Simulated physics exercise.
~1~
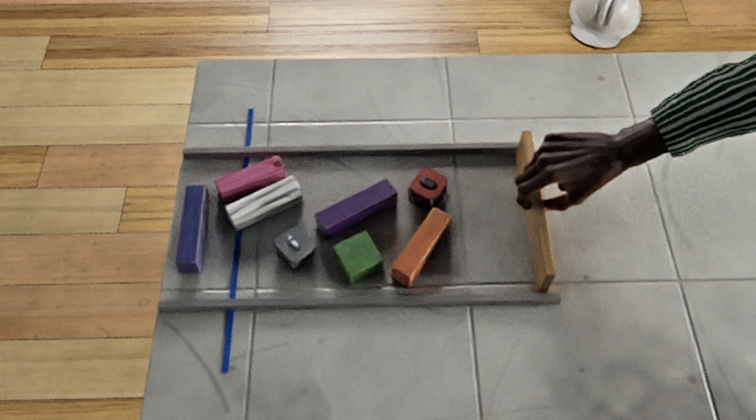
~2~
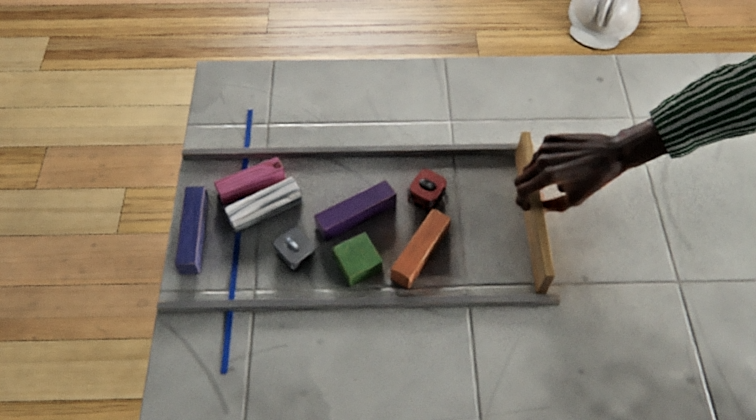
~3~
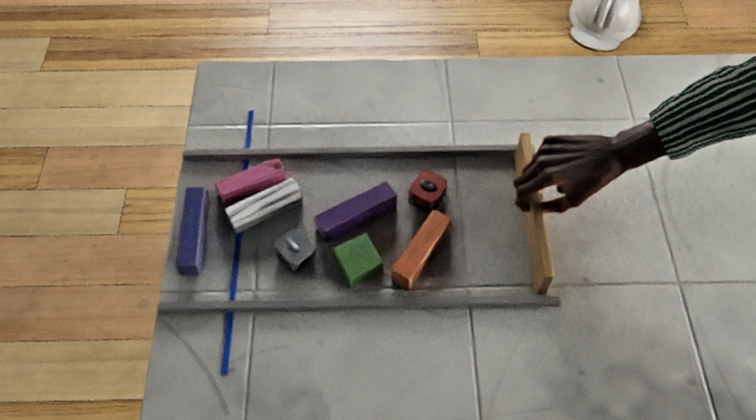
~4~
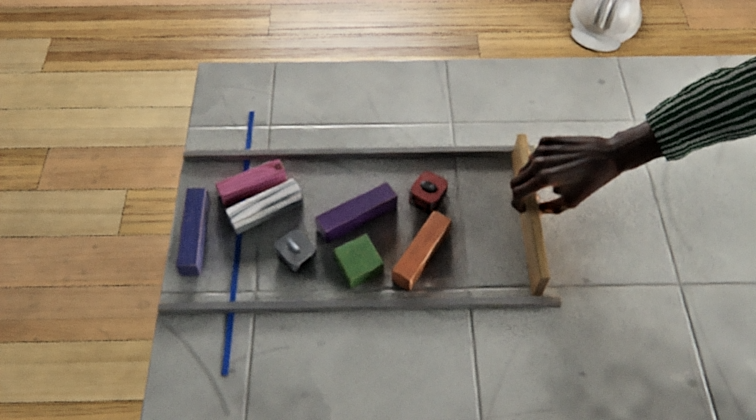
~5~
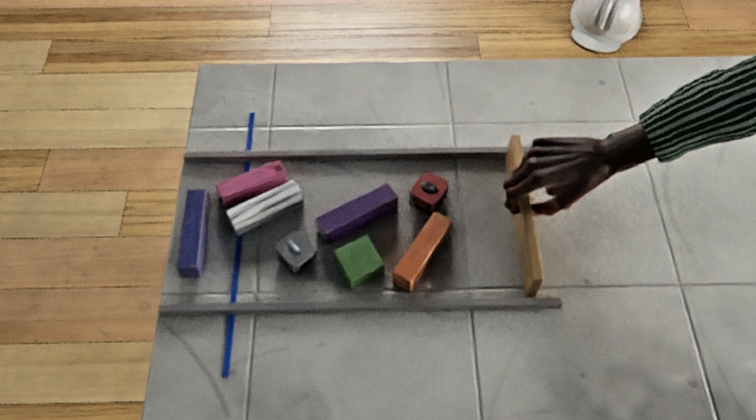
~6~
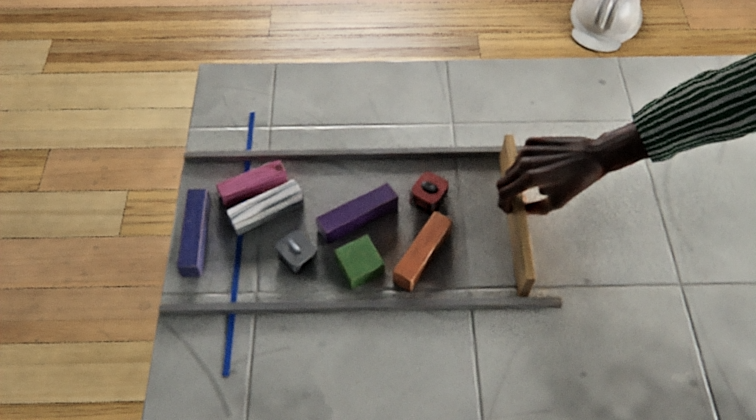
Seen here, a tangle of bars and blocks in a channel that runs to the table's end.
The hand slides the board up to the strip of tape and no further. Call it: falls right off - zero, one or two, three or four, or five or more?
Call: One or two.
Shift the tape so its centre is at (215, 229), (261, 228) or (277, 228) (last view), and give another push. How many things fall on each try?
The three tries give 4, 1 and 0.
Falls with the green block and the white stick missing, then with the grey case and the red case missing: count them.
The first count is 0 and the second is 1.
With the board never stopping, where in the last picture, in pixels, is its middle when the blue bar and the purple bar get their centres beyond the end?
Roughly (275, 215); for the second one, roughly (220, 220).
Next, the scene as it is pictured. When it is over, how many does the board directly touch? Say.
Counting them up gives 3.
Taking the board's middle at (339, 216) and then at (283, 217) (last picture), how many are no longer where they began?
Moved so far: 5, then 8.
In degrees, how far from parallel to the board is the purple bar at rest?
It works out to near 40°.
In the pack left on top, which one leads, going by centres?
It would be the white stick.
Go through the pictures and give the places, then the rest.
The first frame shows blue bar (193, 228); pink stick (251, 179); white stick (265, 204); board (534, 209); tape (240, 225).
The second frame shows pink stick (250, 181); red case (427, 191).
The third frame shows white stick (265, 206); grey case (295, 251).
The fourth frame shows blue bar (194, 231); purple bar (357, 212).
The fifth frame shows pink stick (252, 184); board (523, 213).
The sixth frame shows blue bar (195, 232); pink stick (252, 183); white stick (266, 208); board (516, 213); tape (241, 229).
A little later, none off yet; blue bar at rest near (195, 232); pink stick at rest near (252, 183); white stick at rest near (266, 208).
Next, none off yet; blue bar at rest near (195, 232); pink stick at rest near (252, 183); white stick moving near (259, 208).
When it is over, the number that fall off is one or two; down, grey case and blue bar.
